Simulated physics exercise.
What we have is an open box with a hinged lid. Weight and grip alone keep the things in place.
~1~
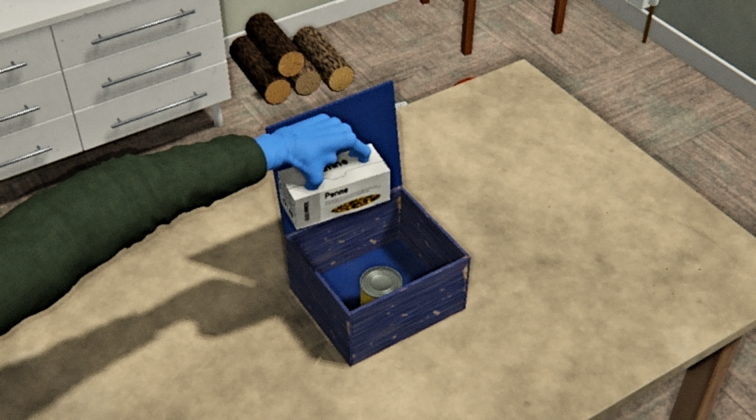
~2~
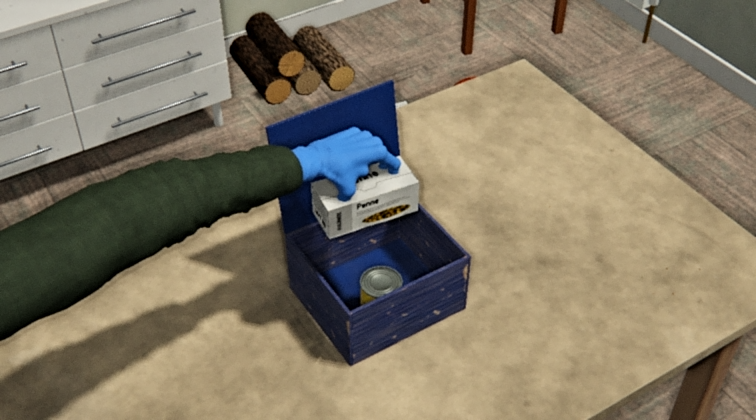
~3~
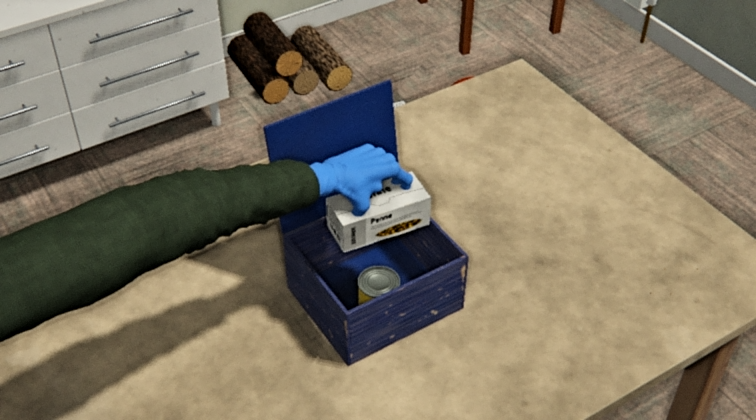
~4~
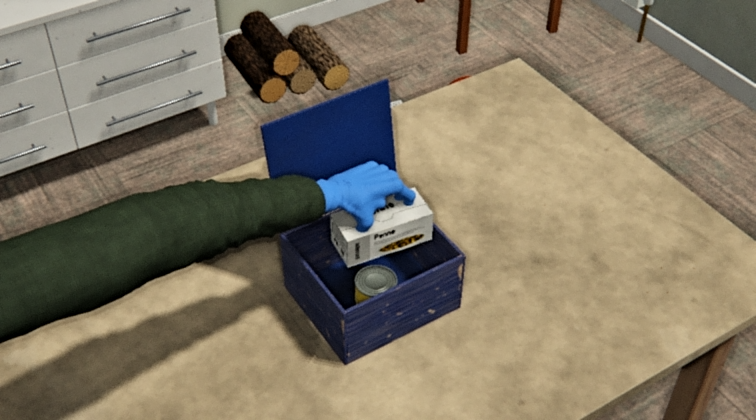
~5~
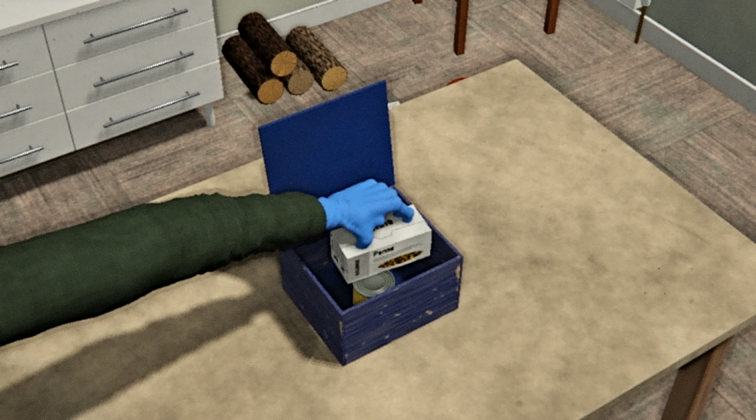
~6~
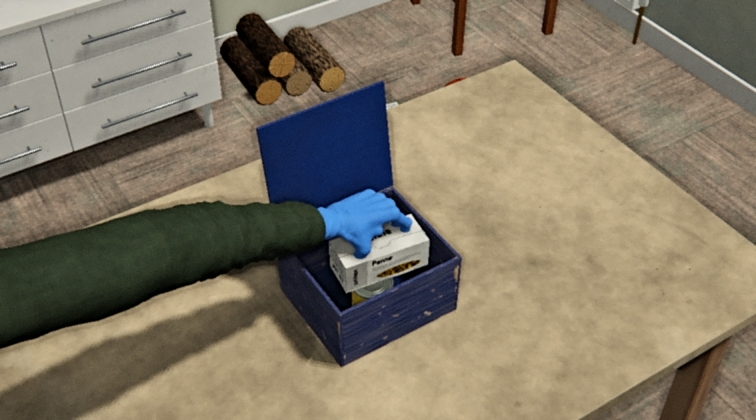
At first, a blue-gloved hand holds a white carton above an open blue box with a hinged lid and a can inside. The hand carries the carton a short way right, then lowers it into the box over the can, still gripping it.
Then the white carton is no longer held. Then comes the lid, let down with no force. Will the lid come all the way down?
The lid will lie on the rim.
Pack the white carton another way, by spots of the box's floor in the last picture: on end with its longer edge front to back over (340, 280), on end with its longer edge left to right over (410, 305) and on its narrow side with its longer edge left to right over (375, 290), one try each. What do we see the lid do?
On try one it won't go down; on try two it won't go down; on try three it fits down fine.
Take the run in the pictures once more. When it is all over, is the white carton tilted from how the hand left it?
Well, it ends up skewed.
Then, 0.50 s on from there, white carton on its side near (369, 268).
Then, 1.40 s on from there, lid 73° above the rim; white carton on its side near (368, 270).
Then, 1.80 s on from there, lid 36° above the rim; white carton on its side near (368, 270).
Then, 2.00 s on from there, lid 11° above the rim; white carton on its side near (368, 270).
In the end, lid shut; toppled in the box, white carton; yellow tin unmoved. At the end, from the last picture's camera, white carton near (368, 270).
